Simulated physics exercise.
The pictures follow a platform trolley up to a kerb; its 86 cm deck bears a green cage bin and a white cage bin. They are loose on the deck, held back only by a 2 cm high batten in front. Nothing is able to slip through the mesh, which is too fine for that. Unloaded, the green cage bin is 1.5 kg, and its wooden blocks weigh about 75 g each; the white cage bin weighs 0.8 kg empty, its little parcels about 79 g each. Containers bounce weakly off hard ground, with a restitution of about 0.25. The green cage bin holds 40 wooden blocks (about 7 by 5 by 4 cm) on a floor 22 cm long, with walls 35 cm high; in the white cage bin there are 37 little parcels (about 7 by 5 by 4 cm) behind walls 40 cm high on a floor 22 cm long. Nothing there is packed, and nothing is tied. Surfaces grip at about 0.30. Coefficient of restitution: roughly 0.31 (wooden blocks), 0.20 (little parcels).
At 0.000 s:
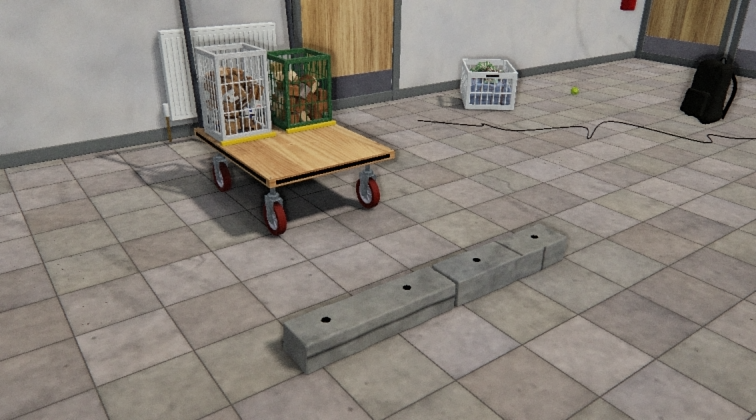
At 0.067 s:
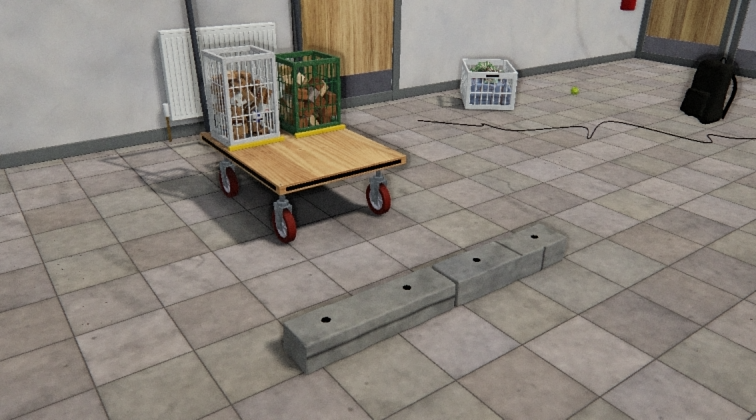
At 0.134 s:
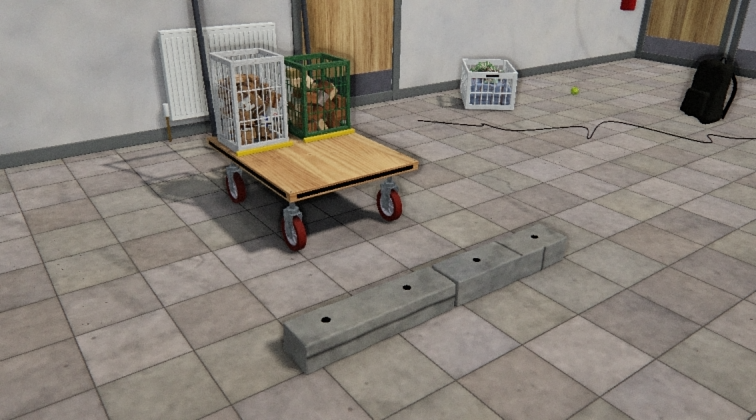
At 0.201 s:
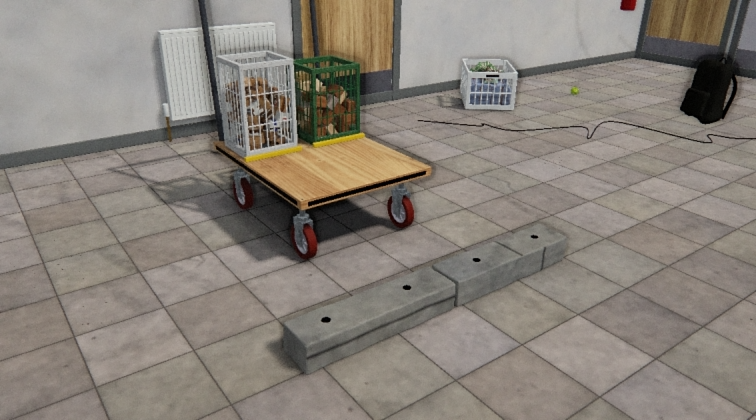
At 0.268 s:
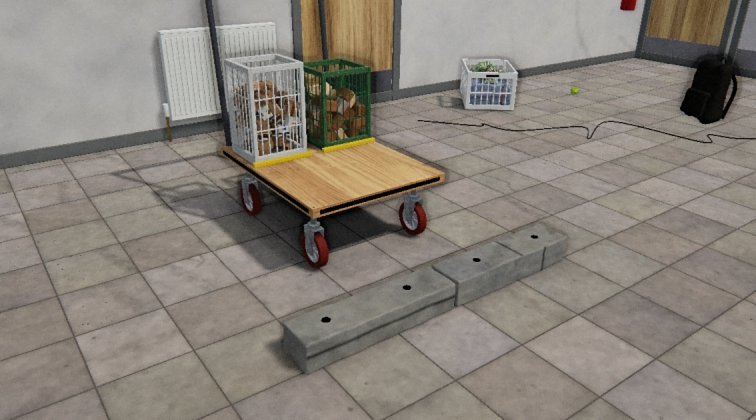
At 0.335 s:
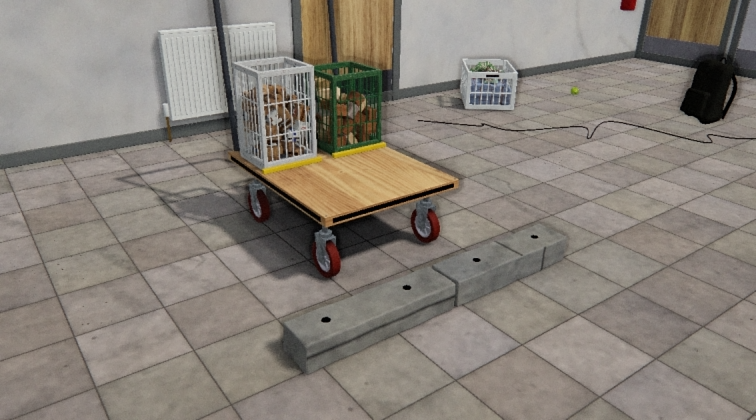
In a tiled hallway, a platform trolley carrying a white cage bin and a green cage bin rolling steadily toward a concrete kerb.
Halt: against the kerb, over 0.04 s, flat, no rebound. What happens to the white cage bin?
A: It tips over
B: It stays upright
It stays upright (B).
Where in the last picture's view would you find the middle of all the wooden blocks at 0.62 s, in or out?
Pixel (376, 129), give or take.
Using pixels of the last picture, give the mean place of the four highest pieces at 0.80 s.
Their centre sits close to pixel (302, 110).
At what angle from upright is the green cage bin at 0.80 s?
About 0 degrees.
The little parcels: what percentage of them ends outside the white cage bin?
Roughly 0 per cent of them.
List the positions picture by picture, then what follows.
In the first picture (places track the rim corner closest to us here), white cage bin (215, 55); green cage bin (285, 60); 68 cm to go; all still inside.
White cage bin (223, 58); green cage bin (293, 63); 59 cm to go, in the second picture.
White cage bin (231, 61); green cage bin (302, 66); 50 cm to go, in the third picture.
White cage bin (239, 65); green cage bin (312, 69); 42 cm to go, in the fourth picture.
White cage bin (248, 68); green cage bin (322, 72); 33 cm to go, in the fifth picture.
White cage bin (258, 72); green cage bin (333, 76); 24 cm to go; all still inside, in the sixth picture.
After 0.50 s, the jolt starts.
After 0.62 s, the green cage bin leans 10° with 0 of 40 out and the white cage bin leans 12° with 0 of 37 out.
After 0.80 s, the green cage bin is upright with 0 of 40 out and the white cage bin leans 15° with 0 of 37 out.
When it is over (at 1.13 s), the green cage bin is upright with 0 of 40 out and the white cage bin is upright with 0 of 37 out. Greatest lean of the white cage bin, 17°.
